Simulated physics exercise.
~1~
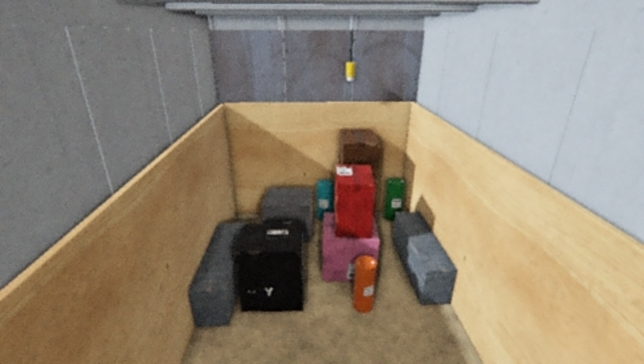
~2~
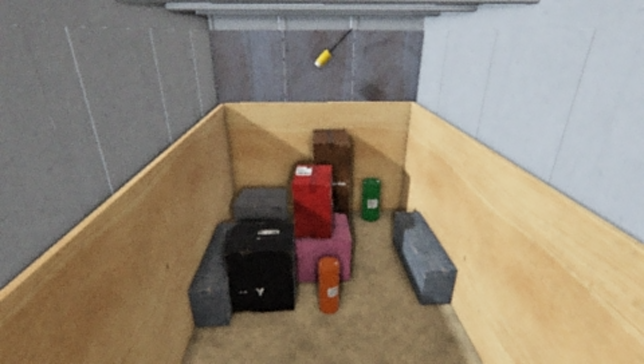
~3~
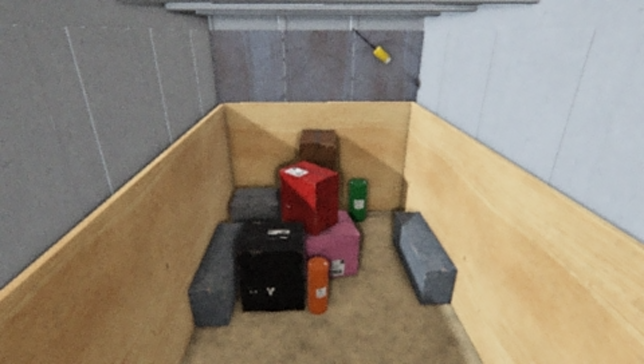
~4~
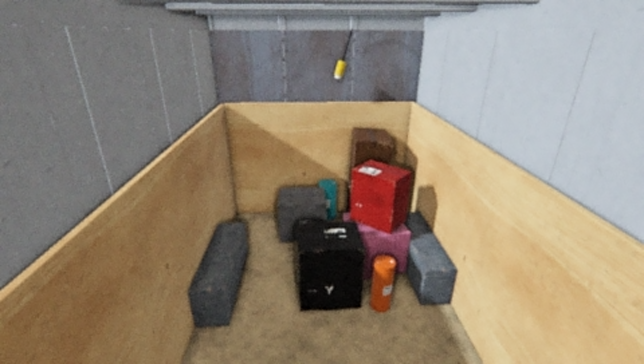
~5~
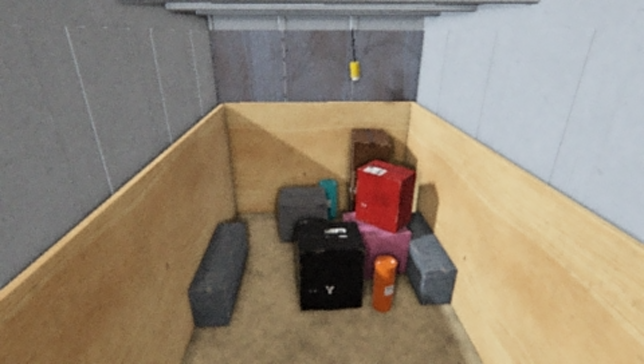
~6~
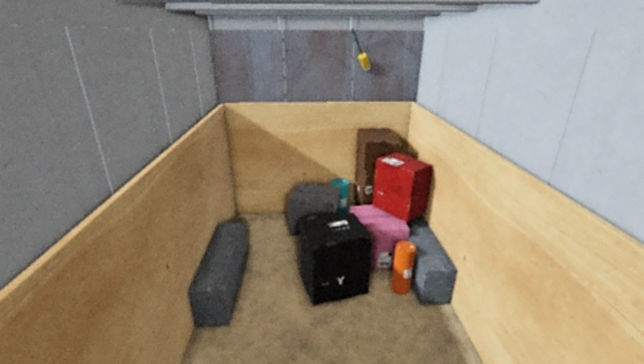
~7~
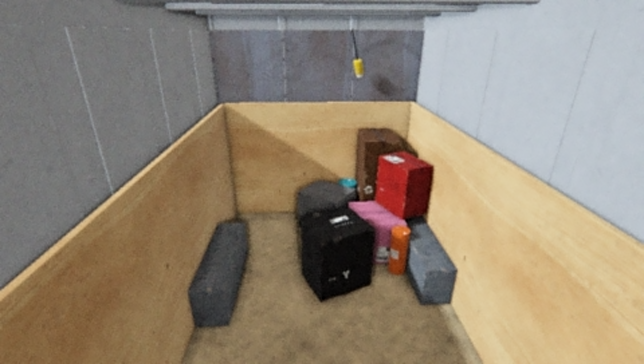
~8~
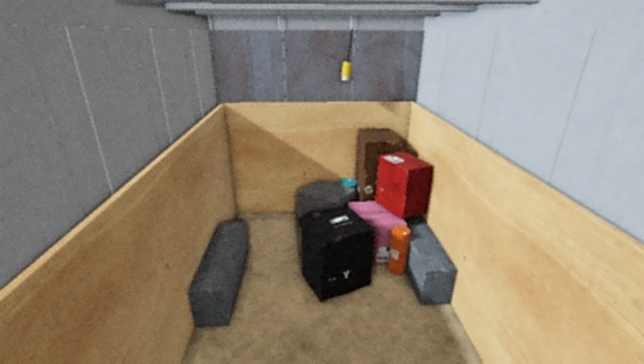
The load bay of a van, with wooden side panels and a low grey box along each wall, is seen from the rear, a yellow lamp swinging on its cord. A black box and an orange canister stand in front of a red box on a pink one, with grey and brown boxes, a turquoise canister and a green canister behind. The load first shifts left, hiding the turquoise canister. It then slides well to the right, hiding the green canister from view. The front pieces edge deeper, and everything settles upright towards the right, the red box still raised.
